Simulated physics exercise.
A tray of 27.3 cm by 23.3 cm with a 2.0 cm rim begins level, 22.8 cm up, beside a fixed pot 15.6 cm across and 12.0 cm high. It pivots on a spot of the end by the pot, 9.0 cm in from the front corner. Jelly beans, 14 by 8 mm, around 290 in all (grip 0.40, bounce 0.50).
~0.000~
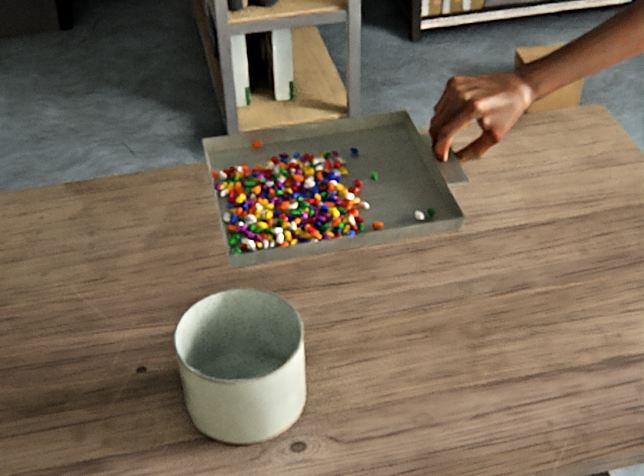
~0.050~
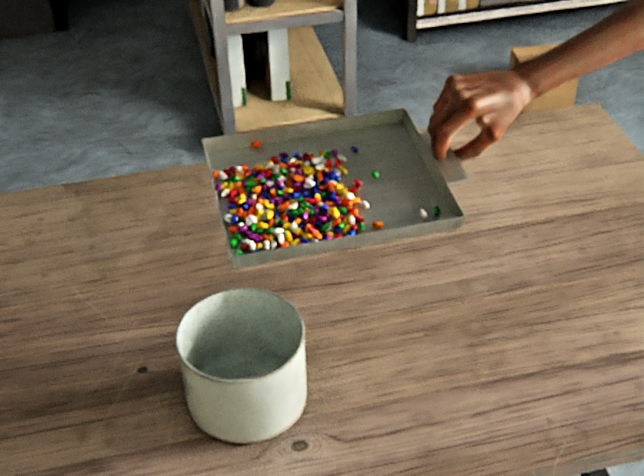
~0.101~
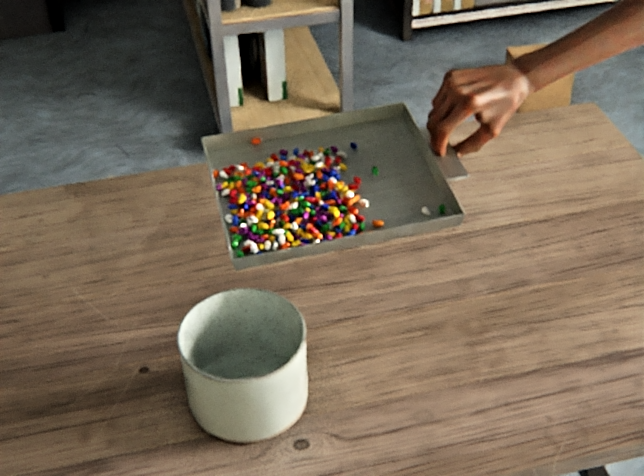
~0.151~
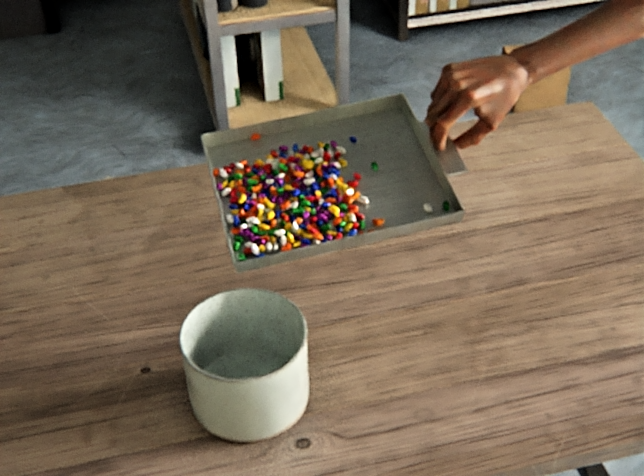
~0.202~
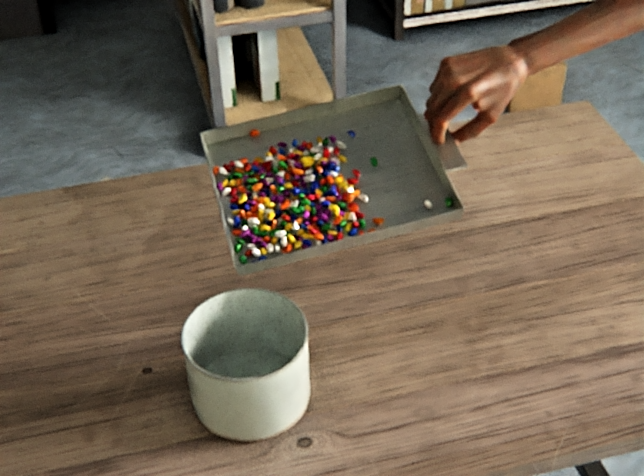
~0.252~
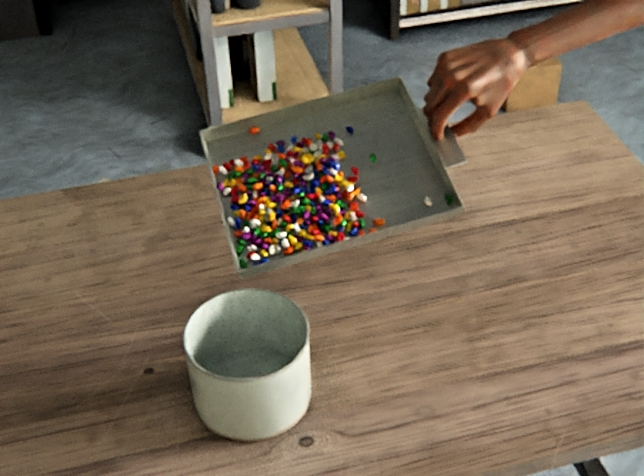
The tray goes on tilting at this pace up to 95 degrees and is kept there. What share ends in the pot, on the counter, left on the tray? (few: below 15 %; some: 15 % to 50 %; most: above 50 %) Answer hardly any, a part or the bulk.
Pot: The bulk, counter: Hardly any, tray: Hardly any.
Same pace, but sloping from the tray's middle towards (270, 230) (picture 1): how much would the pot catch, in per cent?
Some 100 per cent.
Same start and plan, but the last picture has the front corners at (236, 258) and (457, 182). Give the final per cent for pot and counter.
Pot 40, counter 55.
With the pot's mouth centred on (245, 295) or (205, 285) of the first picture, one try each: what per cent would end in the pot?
About 65 and 5 per cent.
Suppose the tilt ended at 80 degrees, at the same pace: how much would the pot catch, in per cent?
In that case some 95 per cent.
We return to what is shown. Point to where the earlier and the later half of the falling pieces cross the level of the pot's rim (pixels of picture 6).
At about (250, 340), then at (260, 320).
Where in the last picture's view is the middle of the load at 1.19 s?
Around (264, 279).
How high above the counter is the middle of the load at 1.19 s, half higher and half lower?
About 18 cm.
Then, at 0.82 s, tilt 52 degrees; the tray holds 100 %, the pot 0 %.
Then, at 1.19 s, tilt 78 degrees; the tray holds 70 %, the pot 25 %.
After 1.65 s, tilt 95 degrees; the tray holds 0 %, the pot 95 %.
In the end, at 2.3 s, pot 100 %, counter 0 %, tray 0 %.
